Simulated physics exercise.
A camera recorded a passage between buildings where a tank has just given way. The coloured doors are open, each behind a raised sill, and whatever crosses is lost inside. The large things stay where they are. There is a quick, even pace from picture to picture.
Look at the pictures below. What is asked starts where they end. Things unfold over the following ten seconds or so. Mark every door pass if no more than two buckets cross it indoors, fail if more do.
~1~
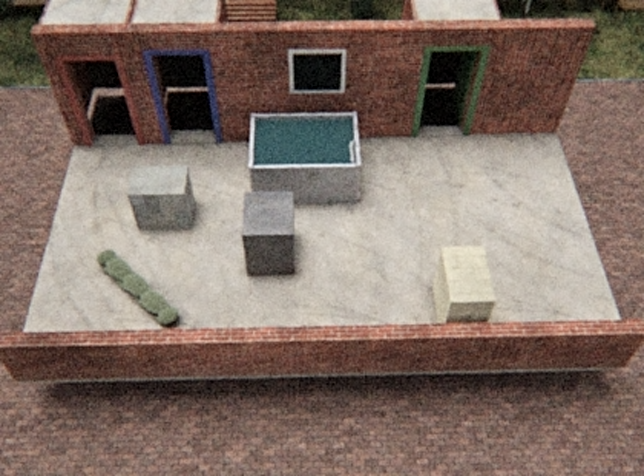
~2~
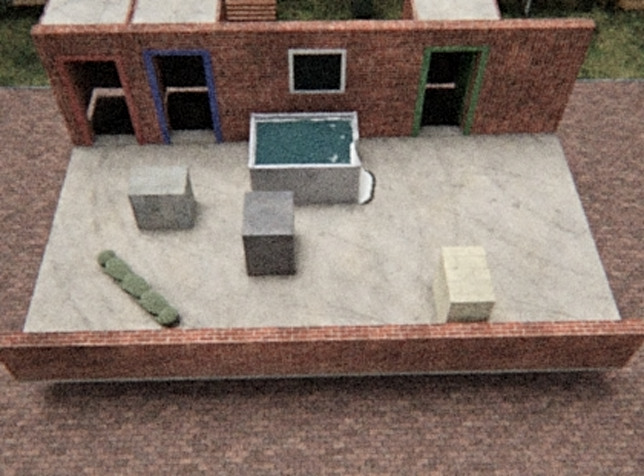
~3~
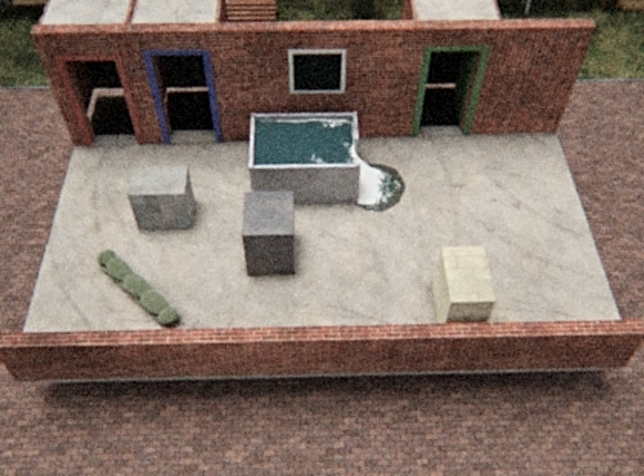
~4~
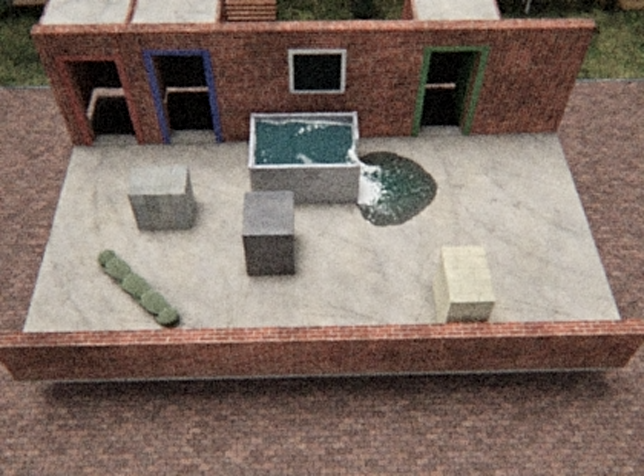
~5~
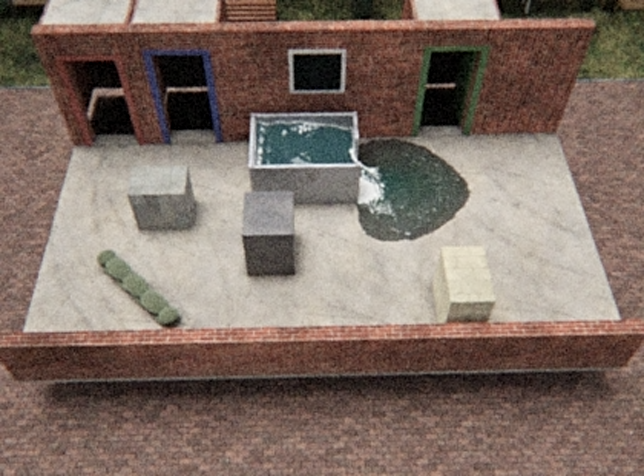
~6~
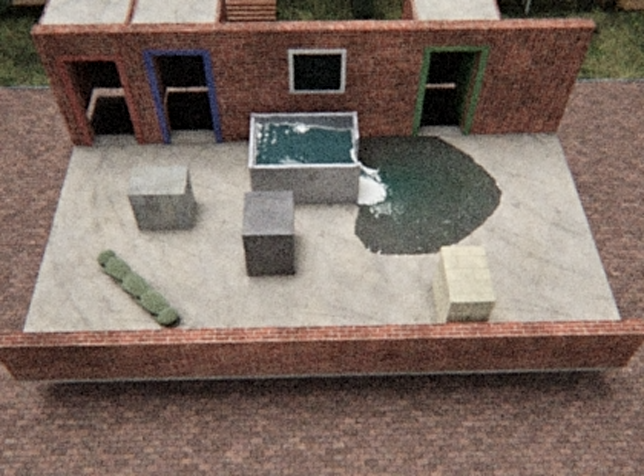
Marks: Blue door pass, green door fail, red door pass.
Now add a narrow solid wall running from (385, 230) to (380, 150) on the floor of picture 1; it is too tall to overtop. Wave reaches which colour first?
The green one, I think.
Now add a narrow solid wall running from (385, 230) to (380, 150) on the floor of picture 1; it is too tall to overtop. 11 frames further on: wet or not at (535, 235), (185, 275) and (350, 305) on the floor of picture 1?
Outcome per location, in sequence: Unsoaked, unsoaked, soaking.
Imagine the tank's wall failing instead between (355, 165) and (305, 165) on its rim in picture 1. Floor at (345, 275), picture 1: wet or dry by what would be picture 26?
Submerged.
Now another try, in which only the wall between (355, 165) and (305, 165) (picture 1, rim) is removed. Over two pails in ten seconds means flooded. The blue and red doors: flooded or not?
I'd say the blue door lets in too little, and the red door lets in too little.
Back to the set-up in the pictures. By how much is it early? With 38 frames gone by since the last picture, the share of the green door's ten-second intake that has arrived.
Around 95 percent.
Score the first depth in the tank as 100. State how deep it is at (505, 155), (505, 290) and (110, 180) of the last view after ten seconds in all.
Some 4, 2 and 0 in a hundred.
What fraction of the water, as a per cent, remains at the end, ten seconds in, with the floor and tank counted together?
About 38 %.
A moment on, water covers 35 % of the floor; the blue door not reached, the green door under two buckets in, the red door not reached.
Next, water covers 40 % of the floor; the blue door not reached, the green door over two buckets in, the red door not reached.
Then, water covers 40 % of the floor; the blue door not reached, the green door over two buckets in, the red door not reached.
Later, water covers 40 % of the floor; the blue door not reached, the green door over two buckets in, the red door not reached.
In the end, water covers 45 % of the floor; the blue door not reached, the green door over two buckets in, the red door not reached.
